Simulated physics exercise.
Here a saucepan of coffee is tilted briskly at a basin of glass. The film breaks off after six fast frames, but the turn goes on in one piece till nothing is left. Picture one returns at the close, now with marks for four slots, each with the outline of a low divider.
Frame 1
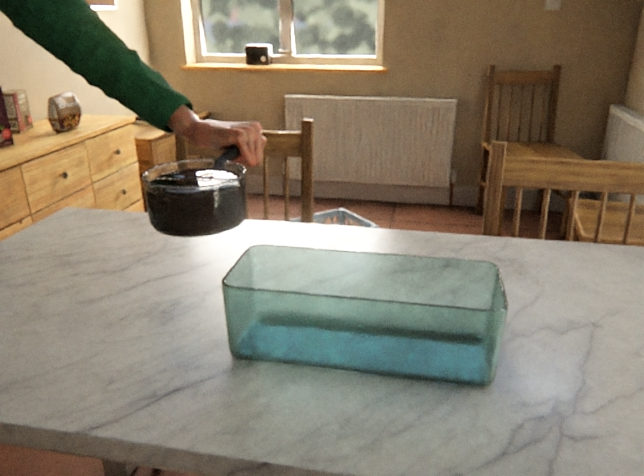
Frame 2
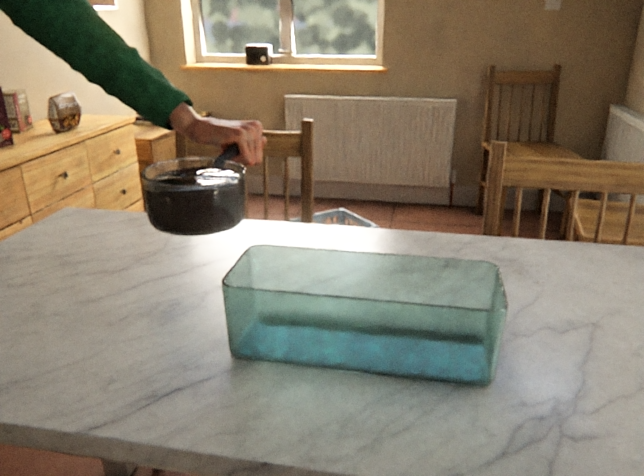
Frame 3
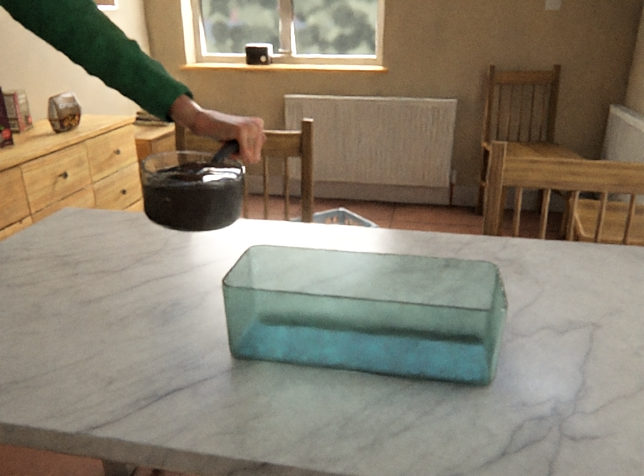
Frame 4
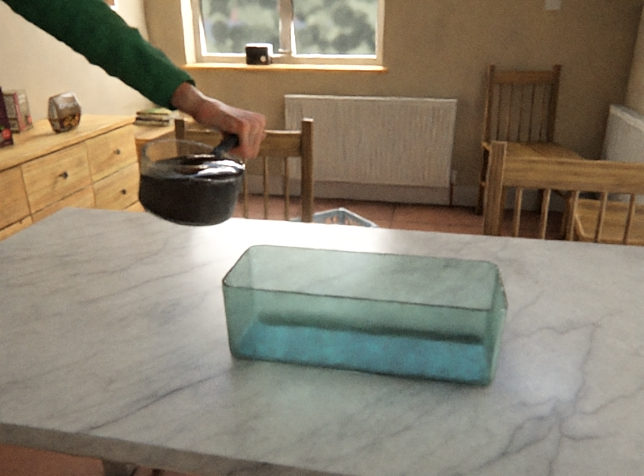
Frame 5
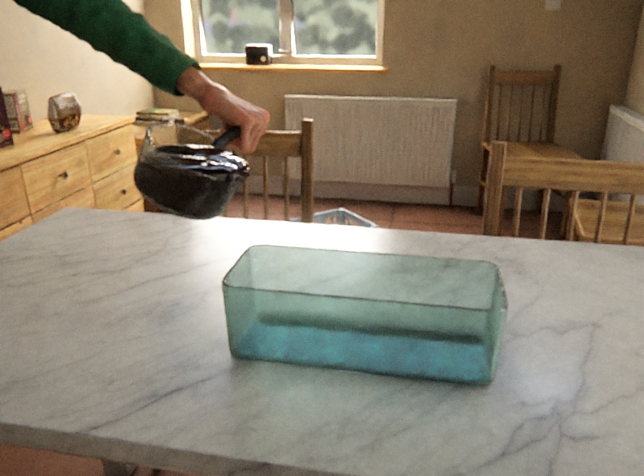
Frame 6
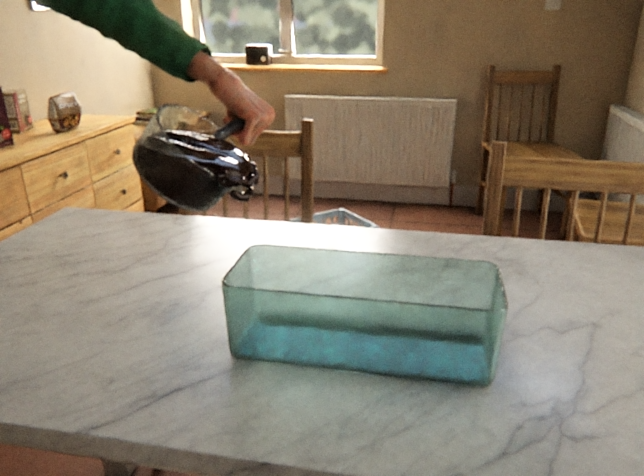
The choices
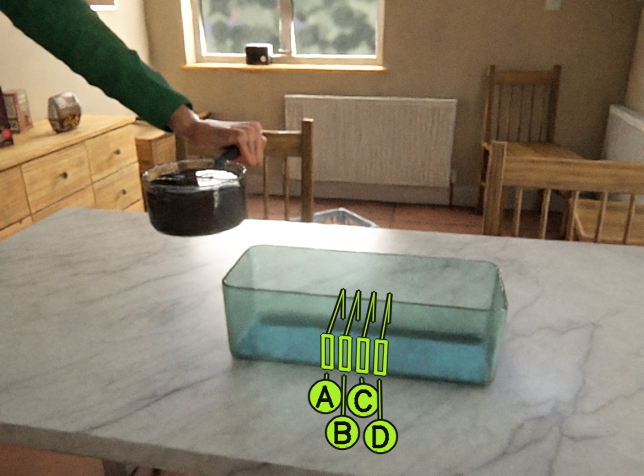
To begin with, a hand in a green sleeve holds a saucepan of dark coffee level above a marble table, up and to the left of a bluish glass basin. The hand then tilts the pan rightward, gently and then more steeply, and coffee slips over its lip.
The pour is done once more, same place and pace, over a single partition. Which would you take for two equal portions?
Go for A.
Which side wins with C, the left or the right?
More ends on the left.
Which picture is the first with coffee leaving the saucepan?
Picture 4.
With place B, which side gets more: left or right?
The left side.
On the marked copy, A at (326, 374); B at (344, 376); C at (361, 378); D at (379, 380).
Choosing A, about 47 % ends left of the wall and 51 % right of it; 3 % is lost outside.
Choosing B, about 79 % ends left of the wall and 17 % right of it; 4 % is lost outside.
Choosing C, about 84 % ends left of the wall and 10 % right of it; 6 % is lost outside.
Choosing D, about 80 % ends left of the wall and 9 % right of it; 12 % is lost outside.
